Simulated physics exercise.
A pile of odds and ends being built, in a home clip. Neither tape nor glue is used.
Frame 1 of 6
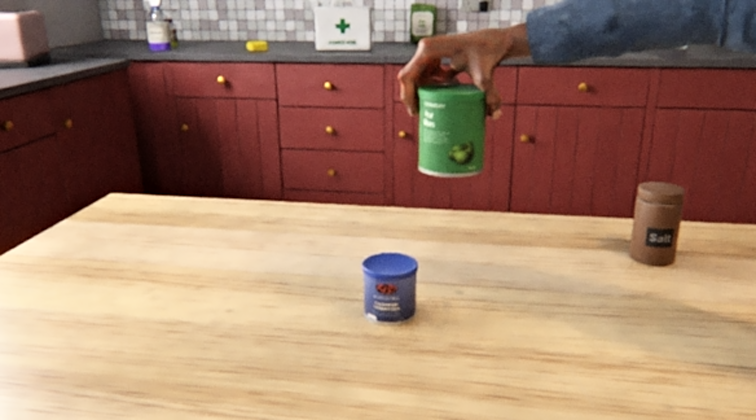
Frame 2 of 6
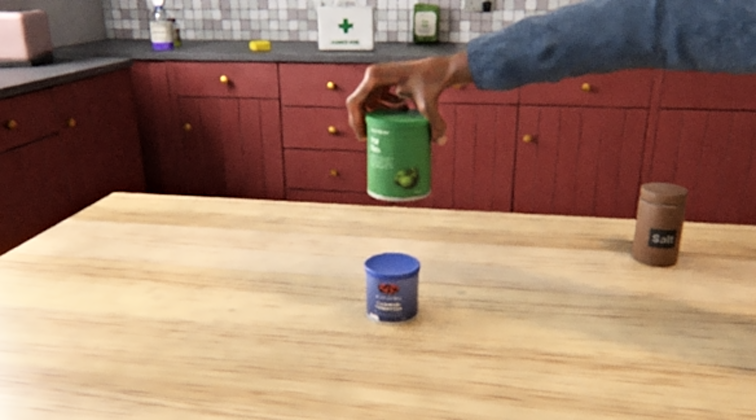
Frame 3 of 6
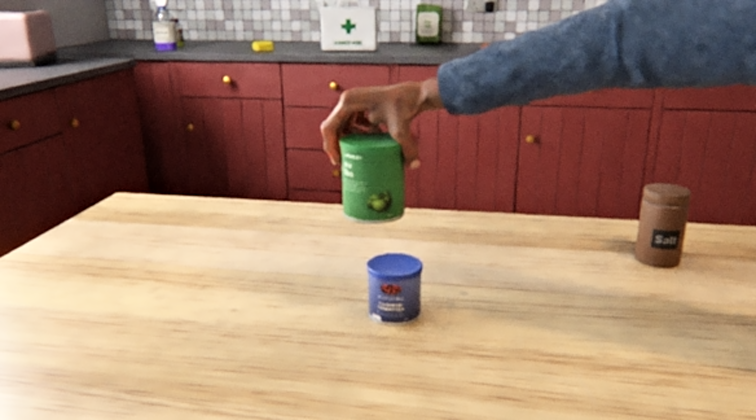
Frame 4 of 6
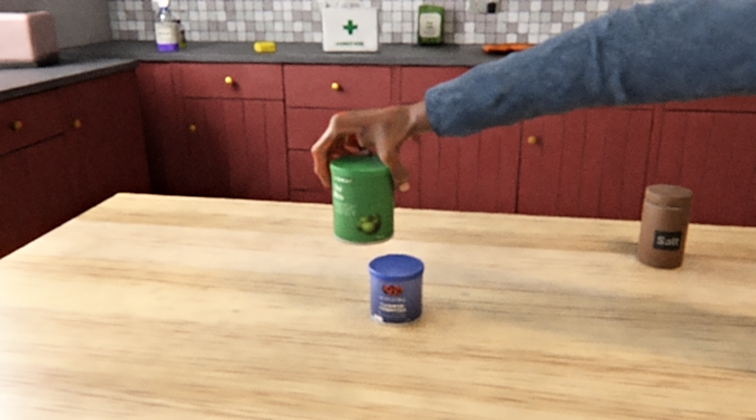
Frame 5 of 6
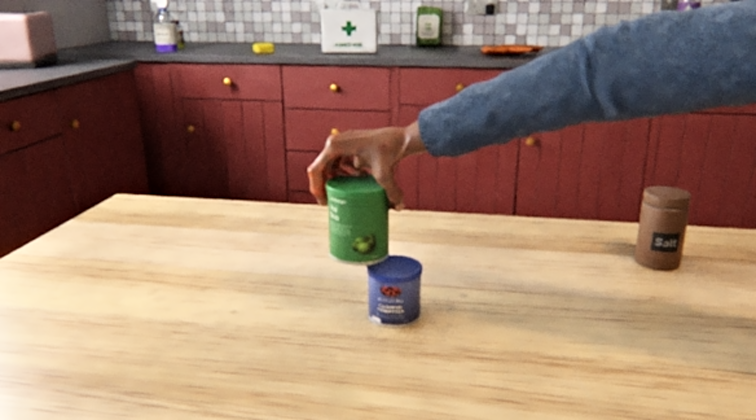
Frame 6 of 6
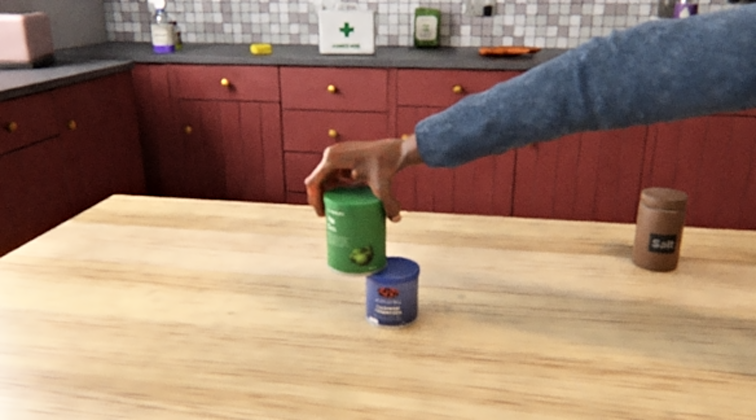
A green pot gripped from above by a hand in a blue sleeve moves left and downward over a wooden table, above a small blue tub. It keeps lowering beside a brown salt jar standing off to the right, then is set down, overlapping the tub's left edge in view, with the hand still holding it.
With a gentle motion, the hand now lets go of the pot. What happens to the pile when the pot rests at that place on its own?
The pile tumbles down.
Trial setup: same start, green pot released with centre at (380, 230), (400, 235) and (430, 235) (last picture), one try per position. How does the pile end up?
The pile remains standing in the first case, remains standing in the second case and collapses in the third case.
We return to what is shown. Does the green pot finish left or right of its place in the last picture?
Looks like it moves off to the left.
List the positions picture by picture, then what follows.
Coming down; green pot (452, 129); brown jar (656, 224), in the first frame.
Coming down; green pot (399, 154); brown jar (659, 224), in the second frame.
Coming down; green pot (373, 177); brown jar (662, 225), in the third frame.
Coming down; green pot (364, 199); brown jar (664, 226), in the fourth frame.
Coming down; green pot (359, 219); brown jar (662, 228), in the fifth frame.
Set down, still held; green pot (356, 230); brown jar (659, 229), in the sixth frame.
Then, 0.30 s after the last picture, green pot tipped 43° from how it was near (333, 243).
Then, 0.40 s after the last picture, green pot now fallen.
Then, 1.70 s after the last picture, nothing new.
At rest, fallen, green pot; the other 2 in place. Seen from the same camera at the end, green pot near (297, 282). The pile comes apart.
